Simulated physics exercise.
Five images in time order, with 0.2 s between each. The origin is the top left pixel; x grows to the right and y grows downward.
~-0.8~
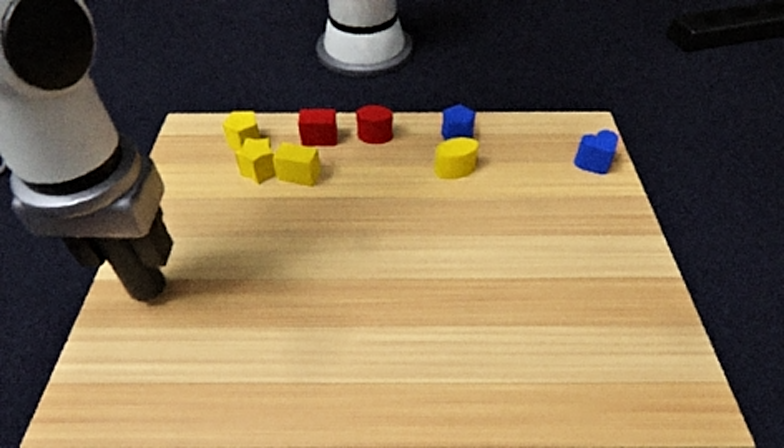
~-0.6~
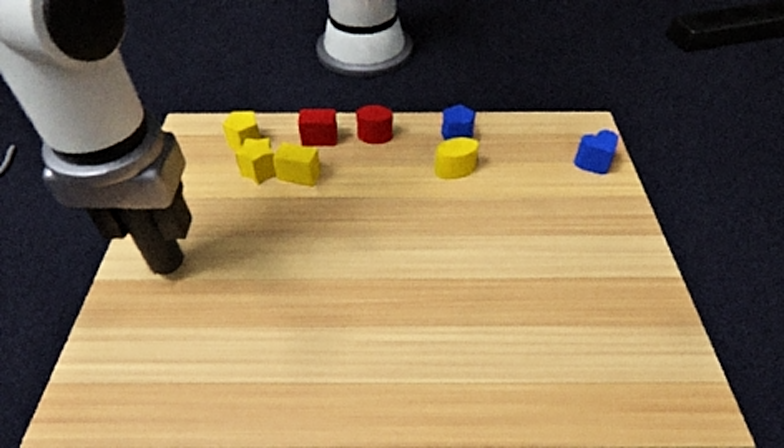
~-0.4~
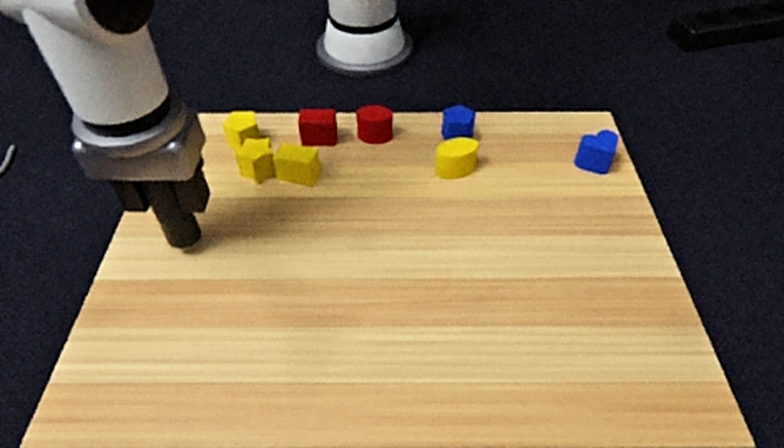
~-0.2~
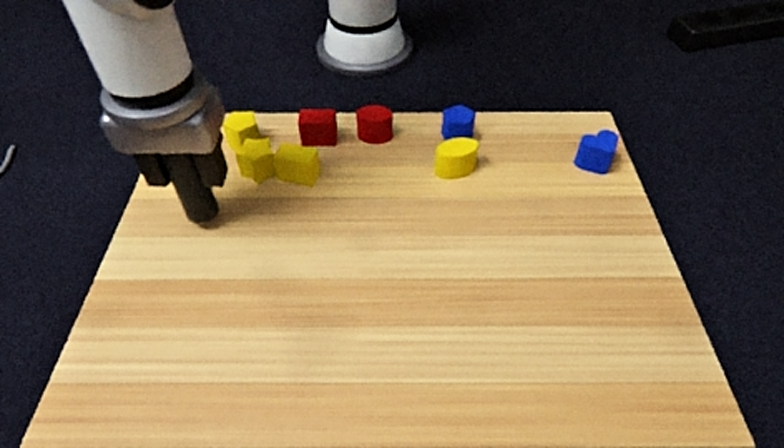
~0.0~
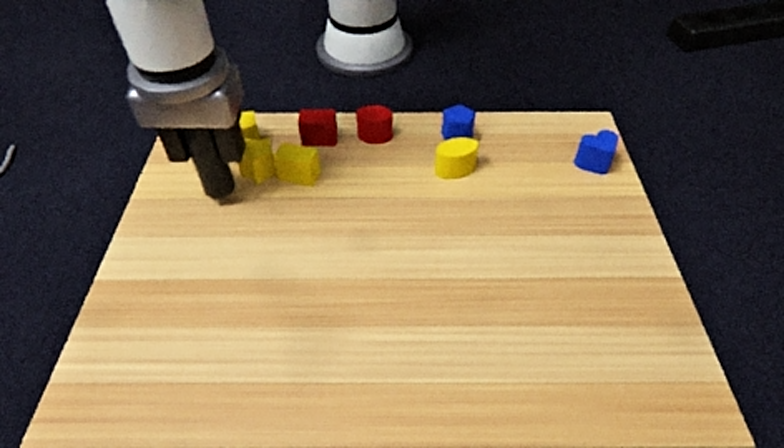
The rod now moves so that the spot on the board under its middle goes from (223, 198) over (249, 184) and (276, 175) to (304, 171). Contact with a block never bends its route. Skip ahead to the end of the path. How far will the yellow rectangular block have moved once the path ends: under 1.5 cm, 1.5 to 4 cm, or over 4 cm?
Covers over 4 cm.
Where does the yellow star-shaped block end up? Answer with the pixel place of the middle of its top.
The middle of the upper face of the yellow star-shaped block will lie at about (279, 132) in the picture.
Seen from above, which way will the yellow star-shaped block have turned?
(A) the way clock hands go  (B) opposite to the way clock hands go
B.
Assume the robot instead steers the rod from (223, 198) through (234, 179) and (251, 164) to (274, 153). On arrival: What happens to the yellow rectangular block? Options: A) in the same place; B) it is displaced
The one that fits is B, it is displaced.
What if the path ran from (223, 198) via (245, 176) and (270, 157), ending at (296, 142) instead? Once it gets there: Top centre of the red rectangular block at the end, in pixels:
Just about (344, 103).
The first path, step by step. Halfway along, rod at (260, 169); yellow star-shaped block at (269, 137), turned 20° anticlockwise.
At the end, rod at (302, 161); yellow star-shaped block at (279, 132), turned 55° anticlockwise; yellow rectangular block at (337, 149), turned 20° clockwise; red rectangular block not moved.
